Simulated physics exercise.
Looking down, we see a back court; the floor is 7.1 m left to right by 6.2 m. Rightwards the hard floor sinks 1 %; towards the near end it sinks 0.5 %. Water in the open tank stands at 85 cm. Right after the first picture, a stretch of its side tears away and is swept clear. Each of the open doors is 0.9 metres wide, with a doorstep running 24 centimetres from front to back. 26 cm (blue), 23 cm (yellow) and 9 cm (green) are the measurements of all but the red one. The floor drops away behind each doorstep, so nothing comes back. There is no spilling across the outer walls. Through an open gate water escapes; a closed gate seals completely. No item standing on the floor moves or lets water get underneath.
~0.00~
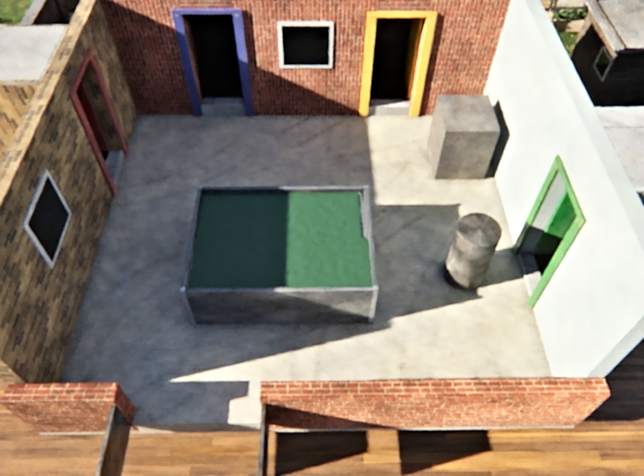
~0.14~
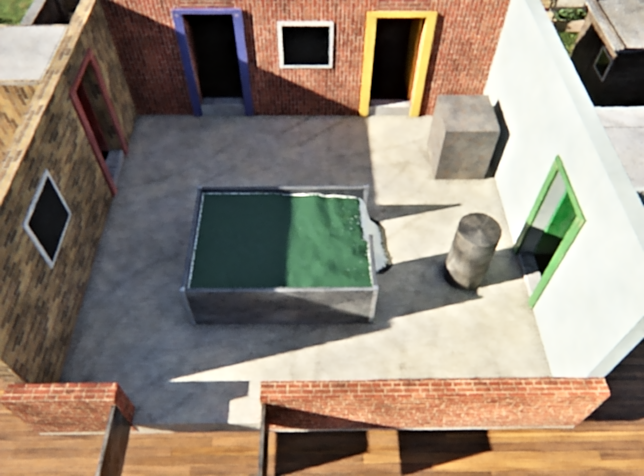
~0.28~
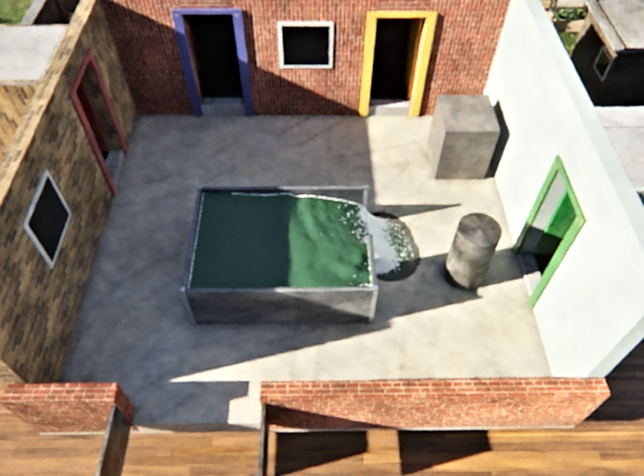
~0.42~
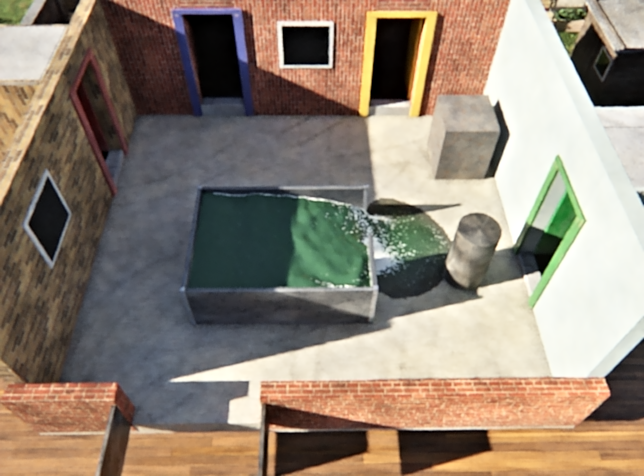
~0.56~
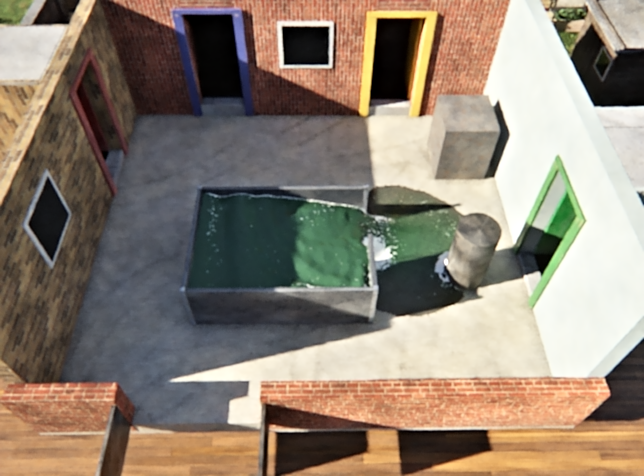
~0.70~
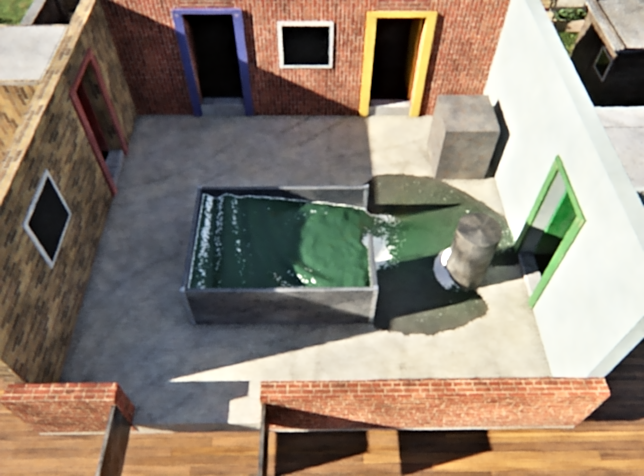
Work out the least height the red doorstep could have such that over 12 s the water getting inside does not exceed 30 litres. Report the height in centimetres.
The least height is about 6 cm.
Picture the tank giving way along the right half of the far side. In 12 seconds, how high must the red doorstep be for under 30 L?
Then the minimum is about 10.0 cm.
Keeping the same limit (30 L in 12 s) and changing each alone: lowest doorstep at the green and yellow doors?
About 21 cm at green and 10.5 cm at yellow.
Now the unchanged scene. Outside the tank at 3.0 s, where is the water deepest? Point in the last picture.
Look close to (507, 232).
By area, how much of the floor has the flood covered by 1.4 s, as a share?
Roughly 25 percent.
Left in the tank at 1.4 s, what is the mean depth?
Average depth: Approx. 63 cm.
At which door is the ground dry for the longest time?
That would be the red door.
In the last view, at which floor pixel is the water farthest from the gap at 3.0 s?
Somewhere near the pixel (475, 118).
After 1.4 s water covers 25 % of the floor, deepest (50 cm) near (495, 187); it has not reached the red door.
After 3.0 s water covers 35 % of the floor, deepest (44 cm) near (507, 232); it has not reached the red door.
After 12.0 s water covers 100 % of the floor, deepest (14 cm) near (543, 403); 8 cm at the red door, 0 litres in over its 19 cm doorstep.
At the red door as built, the water arrived by 5.5 s and peaked near 13 cm at 6.8 s.
With a doorstep of 5.5 cm, 38 litres would have come in within the 12 s; with 7.5 cm, 14 litres. So under 30 litres takes about 6 cm.
